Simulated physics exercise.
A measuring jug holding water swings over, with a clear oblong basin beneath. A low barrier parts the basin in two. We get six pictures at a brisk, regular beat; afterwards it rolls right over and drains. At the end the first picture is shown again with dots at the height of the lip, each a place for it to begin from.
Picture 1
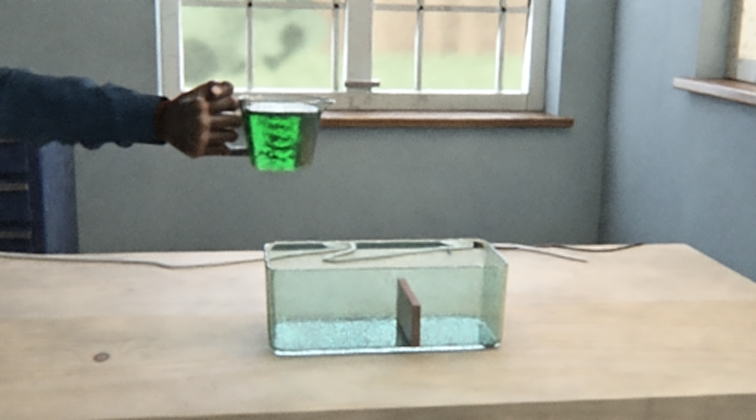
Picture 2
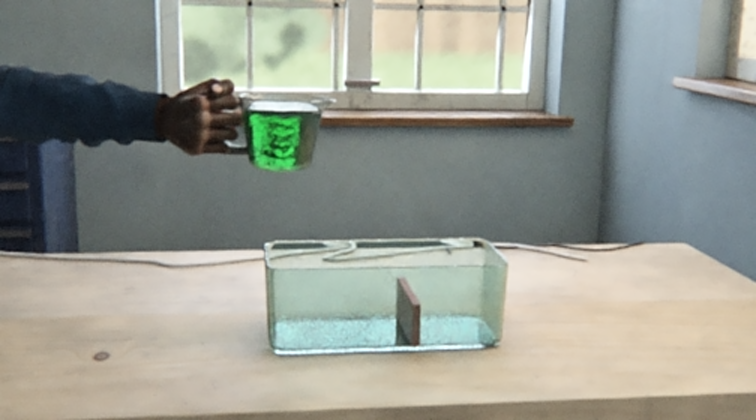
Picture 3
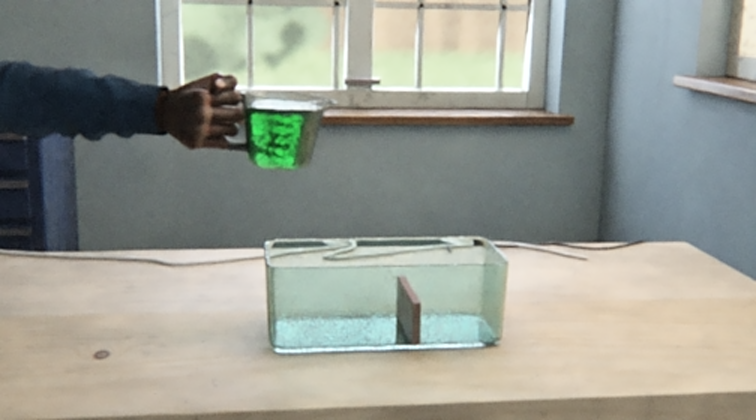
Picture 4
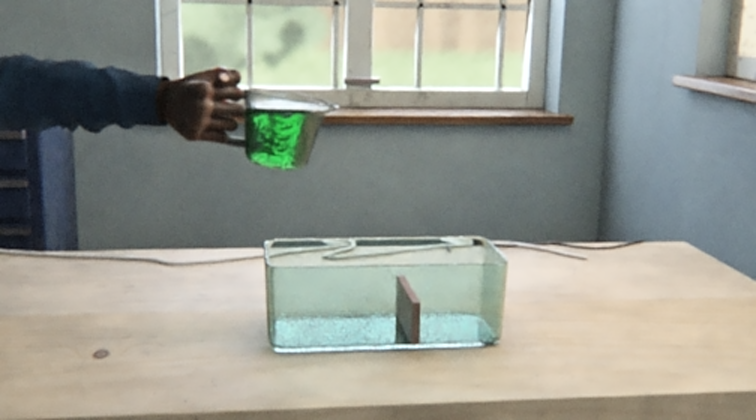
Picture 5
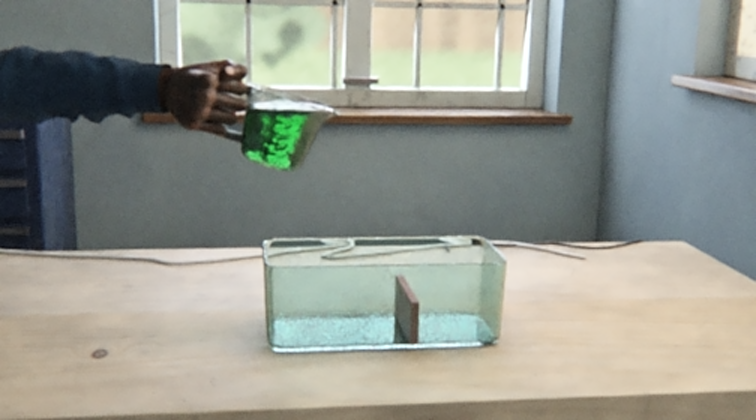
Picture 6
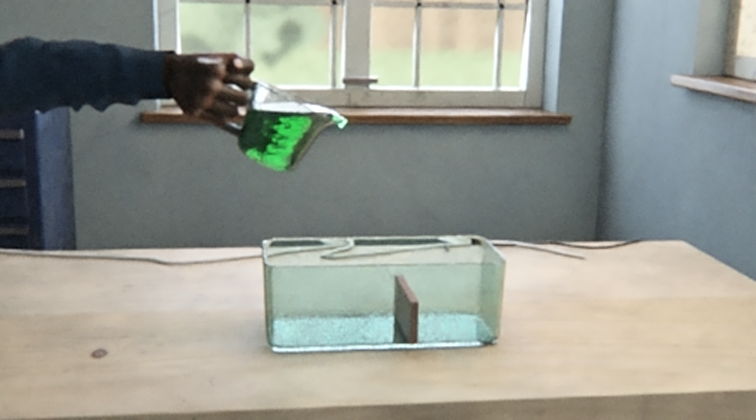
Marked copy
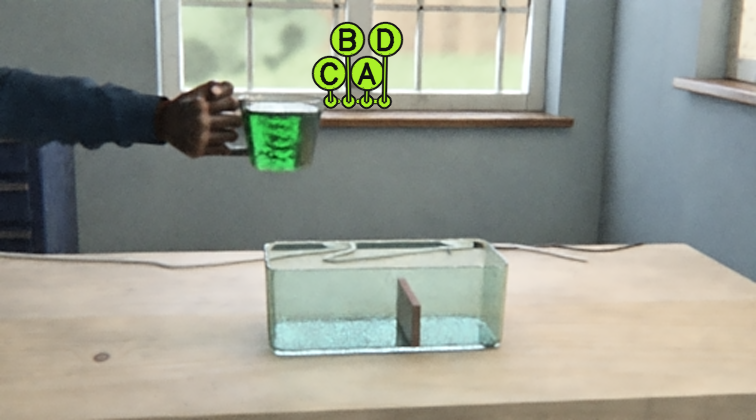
A jug of green liquid tilts rightward in a hand above a divided clear basin.
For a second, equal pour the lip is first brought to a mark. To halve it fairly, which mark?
Choose A.
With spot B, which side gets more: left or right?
More ends on the left.
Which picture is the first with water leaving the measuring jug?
In picture 6.
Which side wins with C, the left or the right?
The left one.
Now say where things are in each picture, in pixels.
In the first picture, upright, lip at (334, 101); basin from (269, 353) to (501, 345); top of the wall at (409, 290); nothing has left yet.
In the second picture, upright, lip at (334, 101); nothing has left yet.
In the third picture, tipped about 4°, lip at (336, 102); nothing has left yet.
In the fourth picture, tipped about 9°, lip at (338, 107); nothing has left yet.
In the fifth picture, tipped about 16°, lip at (339, 113); nothing has left yet.
In the sixth picture, tipped about 24°, lip at (339, 122); water is over the lip, down to (339, 122).
In lime, A at (366, 101); B at (348, 101); C at (330, 101); D at (384, 101).
If A is chosen, about 47 % ends left of the wall and 51 % right of it.
If B is chosen, about 86 % ends left of the wall and 11 % right of it; 3 % is lost outside.
If C is chosen, about 94 % ends left of the wall and 3 % right of it; 3 % is lost outside.
If D is chosen, about 18 % ends left of the wall and 80 % right of it.
